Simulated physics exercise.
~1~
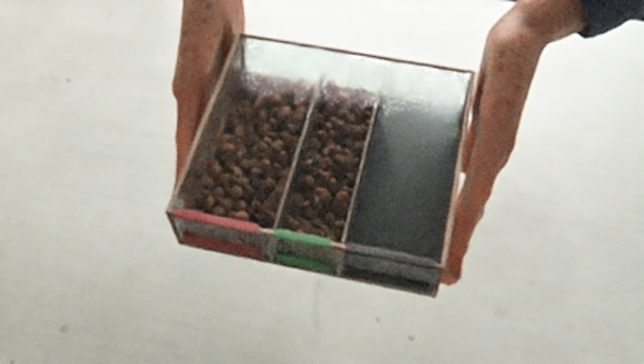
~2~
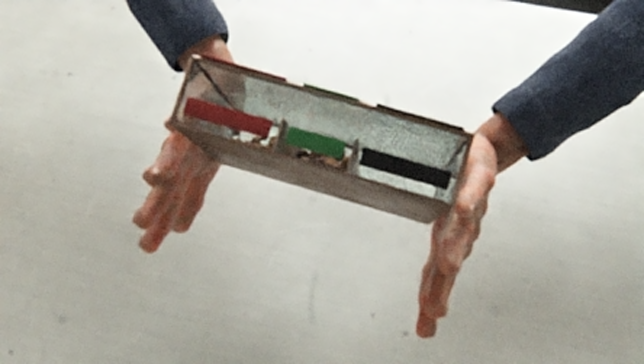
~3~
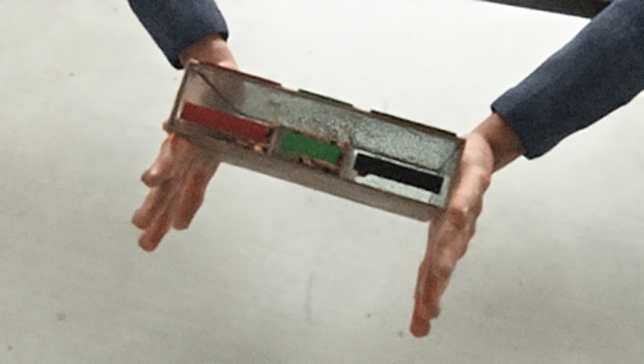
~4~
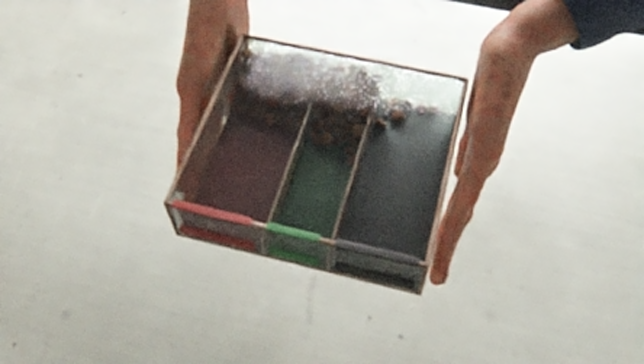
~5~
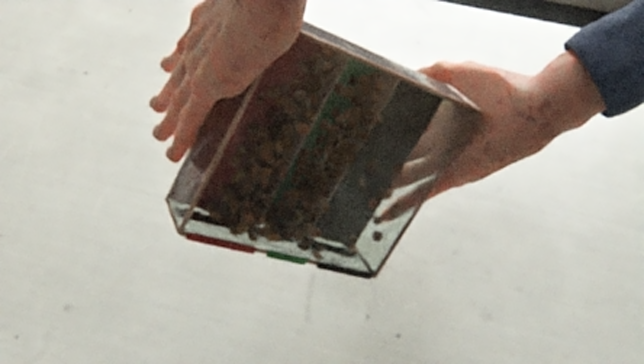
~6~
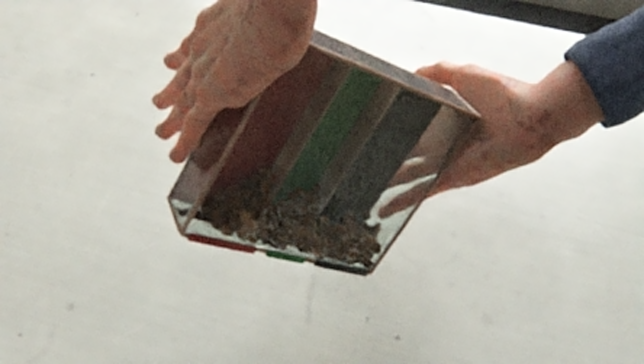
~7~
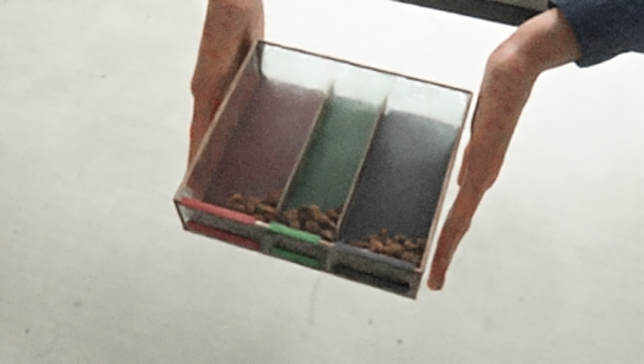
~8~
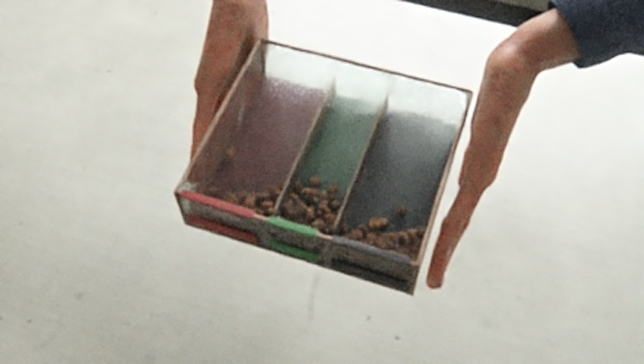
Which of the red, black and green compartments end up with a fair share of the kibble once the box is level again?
All three do, as the red, black and green compartments each end up holding a fair share of the kibble.
